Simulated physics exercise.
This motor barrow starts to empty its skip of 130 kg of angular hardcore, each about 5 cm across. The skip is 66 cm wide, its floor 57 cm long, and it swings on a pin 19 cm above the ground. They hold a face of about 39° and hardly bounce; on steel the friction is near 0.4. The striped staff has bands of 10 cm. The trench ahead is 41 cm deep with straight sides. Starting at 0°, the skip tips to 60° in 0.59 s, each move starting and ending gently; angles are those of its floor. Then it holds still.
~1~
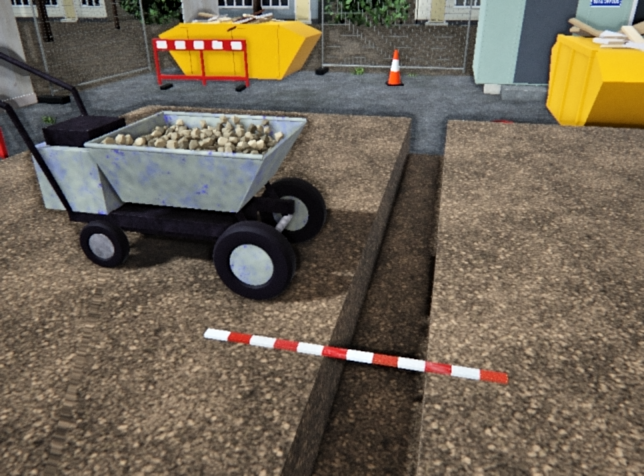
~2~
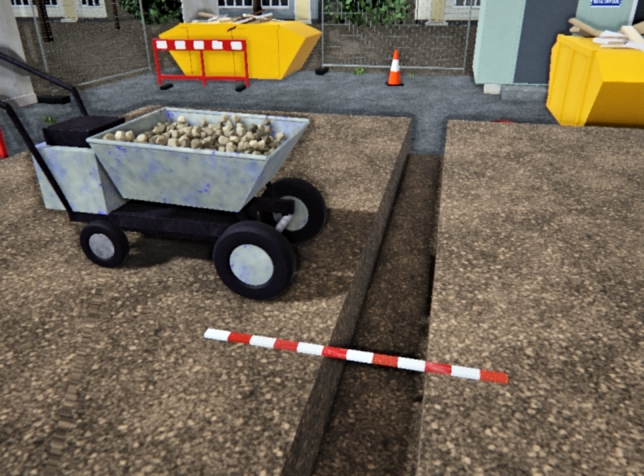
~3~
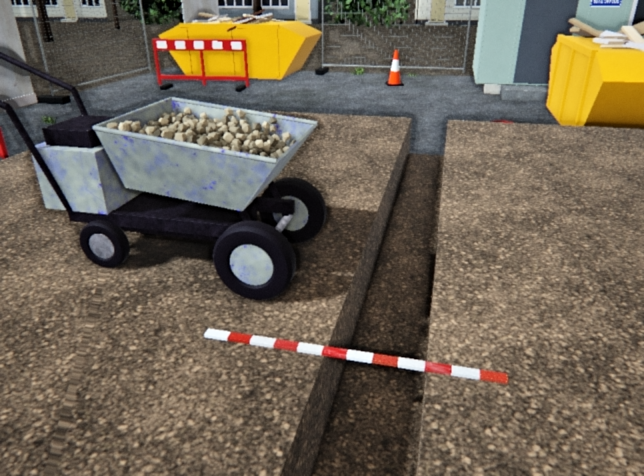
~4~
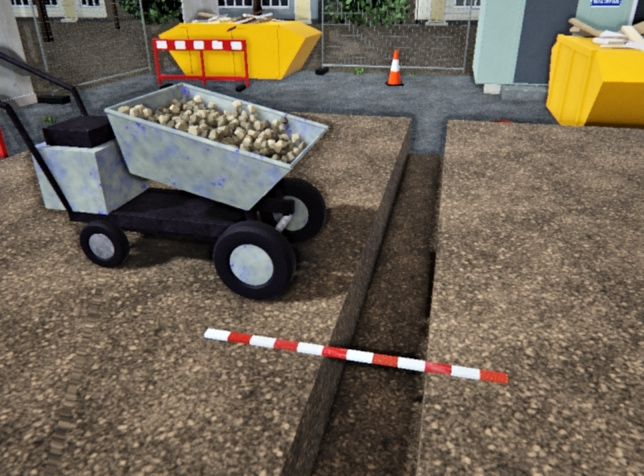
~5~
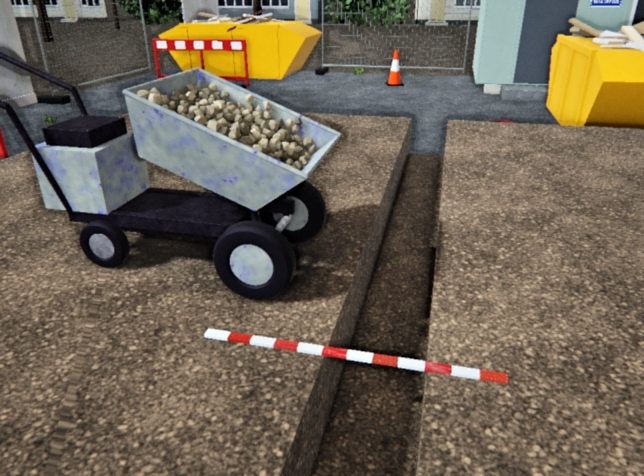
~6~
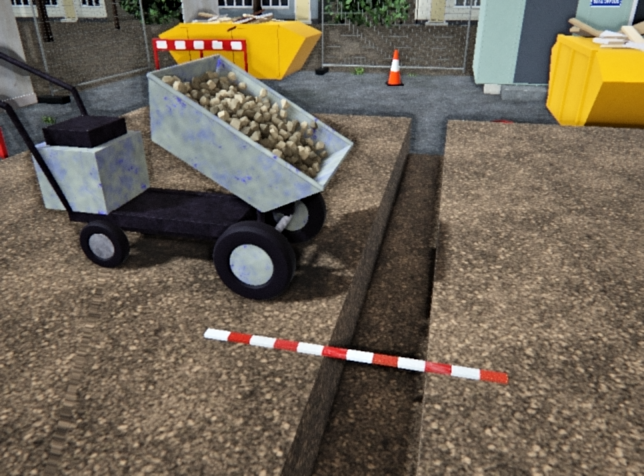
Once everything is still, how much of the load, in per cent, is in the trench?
About 30 per cent.
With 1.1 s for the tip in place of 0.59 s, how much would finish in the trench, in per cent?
It would be near 25 per cent.
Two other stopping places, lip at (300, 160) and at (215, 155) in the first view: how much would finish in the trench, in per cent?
First some 15, then 45 per cent.
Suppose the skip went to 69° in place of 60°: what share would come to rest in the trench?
It would be near 40 per cent.
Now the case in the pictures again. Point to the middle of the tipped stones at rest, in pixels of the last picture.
Near (422, 339).
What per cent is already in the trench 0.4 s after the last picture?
Some 10 per cent.
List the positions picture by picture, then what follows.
The first frame shows lip at (263, 158), floor tilted 0°, highest stones at (219, 128).
The second frame shows lip at (267, 159), floor tilted 2°, highest stones at (210, 126).
The third frame shows lip at (276, 162), floor tilted 6°, highest stones at (195, 118).
The fourth frame shows lip at (290, 168), floor tilted 13°, highest stones at (181, 107).
In the fifth frame, the skip is at 22°, its lip at (307, 177); the top of the load is at (191, 92).
In the sixth frame, the skip is at 31°, its lip at (322, 189); the top of the load is at (211, 80).
Then, 0.1 s after the last picture the floor is at 50°, 100 % in the skip; the foremost stones are at (337, 188).
Then, 0.4 s after the last picture the floor is at 60°, 92 % in the skip, 8 % in the trench; the foremost stones are at (416, 257).
Then, 0.7 s after the last picture the floor is at 60°, 58 % in the skip, 22 % in the trench, 20 % past the trench; the foremost stones are at (547, 314).
Then, 2.7 s after the last picture the floor is at 60°, 50 % in the skip, 30 % in the trench, 21 % past the trench; the foremost stones are past the picture's edge.
